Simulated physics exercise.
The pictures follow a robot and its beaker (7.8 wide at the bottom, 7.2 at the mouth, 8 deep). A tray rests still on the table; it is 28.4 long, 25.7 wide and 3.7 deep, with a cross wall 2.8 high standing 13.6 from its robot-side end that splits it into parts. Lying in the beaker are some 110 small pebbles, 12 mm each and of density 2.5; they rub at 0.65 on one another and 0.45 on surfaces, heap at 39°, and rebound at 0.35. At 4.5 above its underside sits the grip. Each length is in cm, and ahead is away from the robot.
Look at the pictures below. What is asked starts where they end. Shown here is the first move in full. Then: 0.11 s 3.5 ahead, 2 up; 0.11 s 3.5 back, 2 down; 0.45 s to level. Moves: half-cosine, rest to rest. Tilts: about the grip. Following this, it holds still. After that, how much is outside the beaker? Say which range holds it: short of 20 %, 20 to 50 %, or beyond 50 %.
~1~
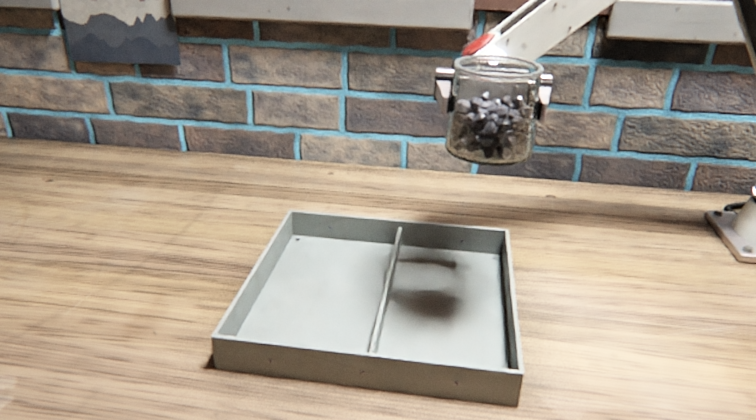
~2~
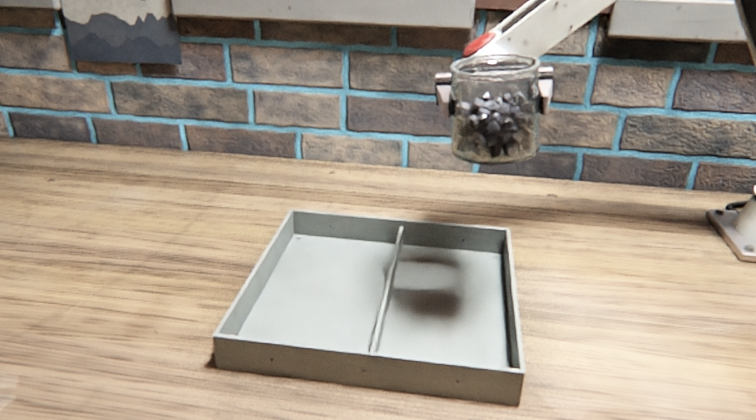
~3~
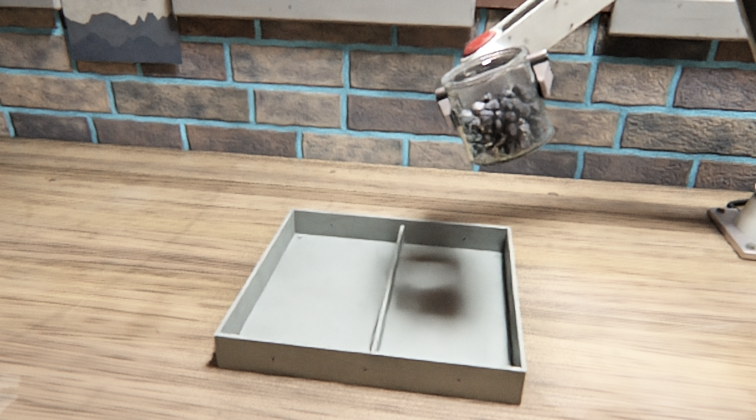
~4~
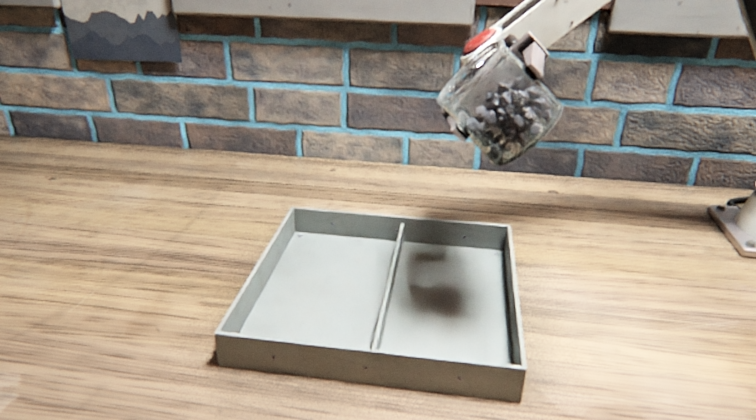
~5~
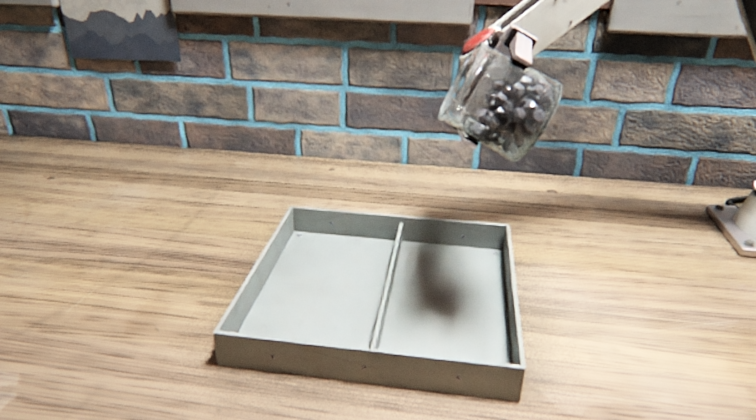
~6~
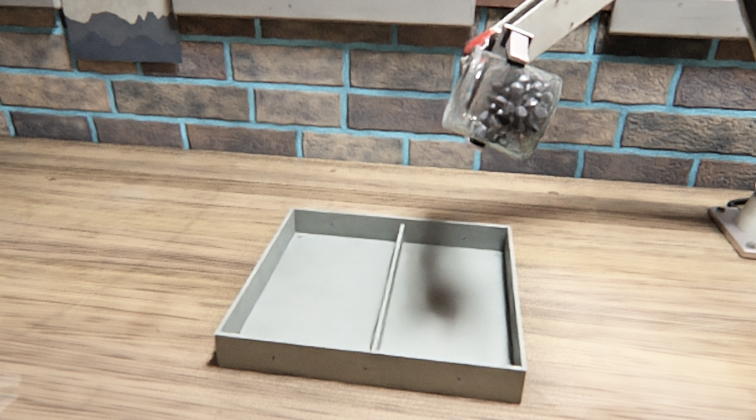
The range 20 to 50 % holds it.
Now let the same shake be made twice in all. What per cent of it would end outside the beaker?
In that case some 50 per cent.
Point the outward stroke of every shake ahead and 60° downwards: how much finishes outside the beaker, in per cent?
Result: Approx. 0 %.
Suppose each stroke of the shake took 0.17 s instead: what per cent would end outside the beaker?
Estimate: Close to 5 percent.
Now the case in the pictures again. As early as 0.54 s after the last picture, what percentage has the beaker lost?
I'd say some 30 percent by then.
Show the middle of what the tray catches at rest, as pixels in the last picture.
I'd say somewhere near (355, 301) in the final view.
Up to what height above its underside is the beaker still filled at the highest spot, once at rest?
Height at rest: About 5.5 centimetres.
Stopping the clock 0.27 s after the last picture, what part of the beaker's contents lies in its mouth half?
I'd guess about 45 percent of it.
Then, 0.27 s after the last picture, tilted 69° forward, highest piece 25 above the table; 83 in the beaker, 31 in flight or on a rim.
Then, 0.54 s after the last picture, tilted 14° forward, highest piece 27 above the table; 79 in the beaker, 25 in the far-side part, 10 in the robot-side part.
Then, 0.87 s after the last picture, level, highest piece 25 above the table; 79 in the beaker, 25 in the far-side part, 10 in the robot-side part.
Then, 1.92 s after the last picture, level, highest piece 25 above the table; 79 in the beaker, 25 in the far-side part, 10 in the robot-side part.
Final count, 79 in the beaker, 25 in the far-side part, 10 in the robot-side part. That is 31 % outside the beaker.
